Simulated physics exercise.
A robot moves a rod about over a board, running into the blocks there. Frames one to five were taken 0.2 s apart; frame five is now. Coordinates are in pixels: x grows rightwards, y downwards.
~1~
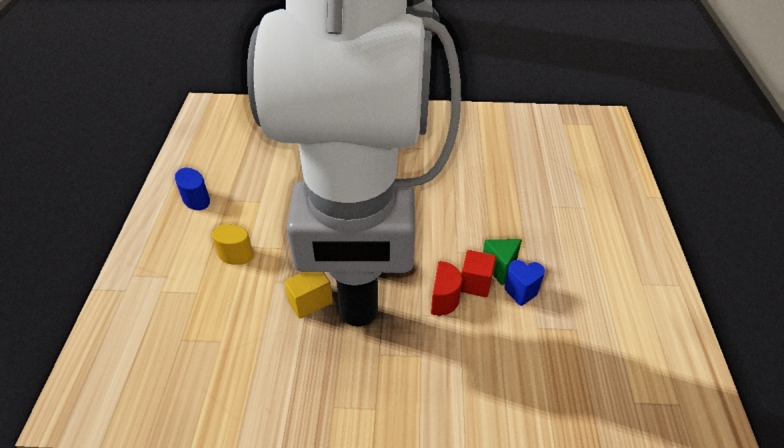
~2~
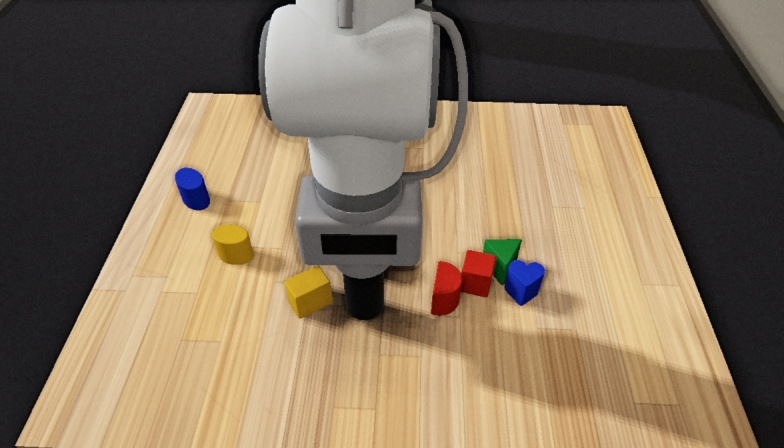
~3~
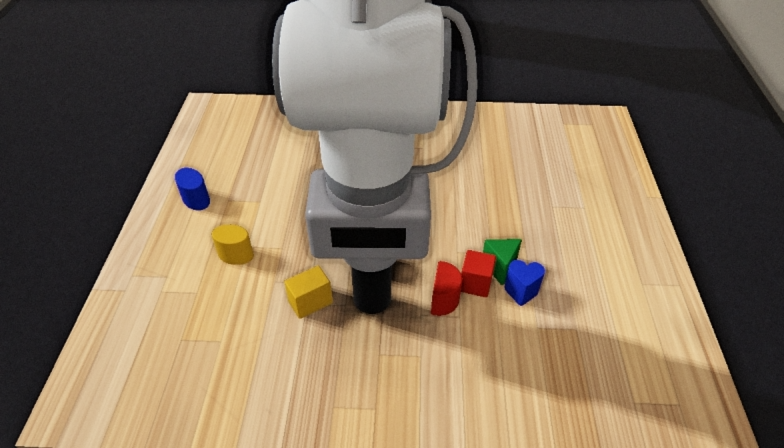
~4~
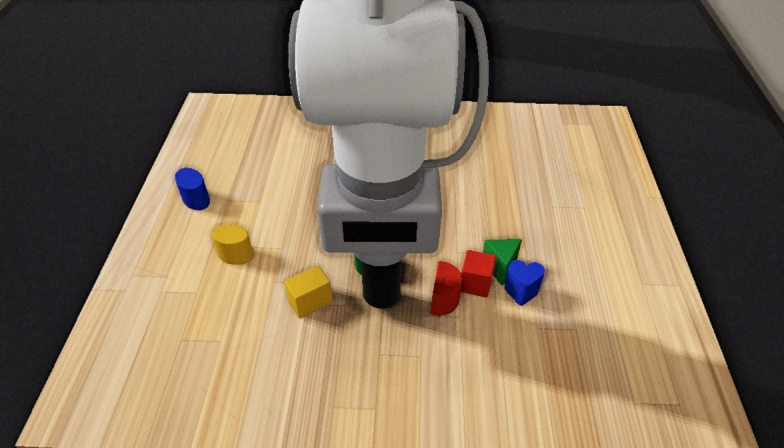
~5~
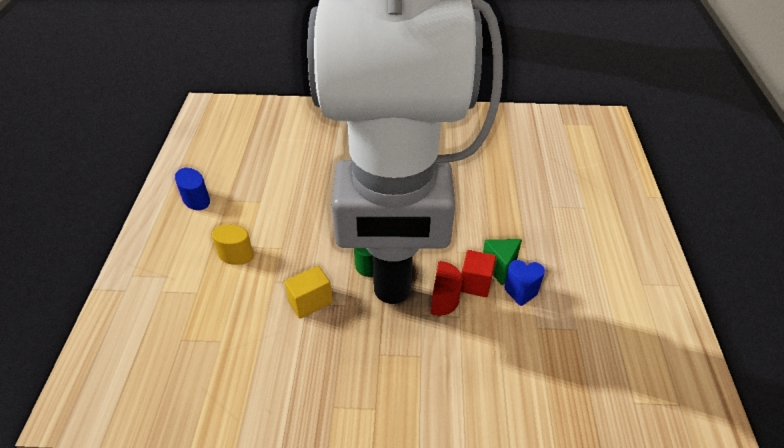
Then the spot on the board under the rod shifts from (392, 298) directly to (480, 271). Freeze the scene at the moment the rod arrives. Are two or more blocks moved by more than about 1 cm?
Answer: Yes.
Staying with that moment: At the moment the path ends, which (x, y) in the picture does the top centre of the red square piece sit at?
Its top middle: (514, 267).
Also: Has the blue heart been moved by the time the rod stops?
Short answer: Yes.
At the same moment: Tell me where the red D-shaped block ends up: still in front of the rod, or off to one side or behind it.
Beside or behind, I predict.
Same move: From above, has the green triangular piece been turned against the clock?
I believe so.
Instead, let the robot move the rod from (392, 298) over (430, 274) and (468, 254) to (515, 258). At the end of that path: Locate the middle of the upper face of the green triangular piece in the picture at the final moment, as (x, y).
When the path ends, it will be at (536, 259).
The first path, step by step. Halfway along, rod (438, 275); red D-shaped block (462, 281), turned 40° clockwise; red square piece (490, 265), turned 35° anticlockwise; green triangular piece (507, 245).
At the end, rod (482, 263); red D-shaped block (467, 283), turned 55° clockwise; red square piece (514, 267); green triangular piece (517, 242), turned 25° anticlockwise; blue heart (548, 276).
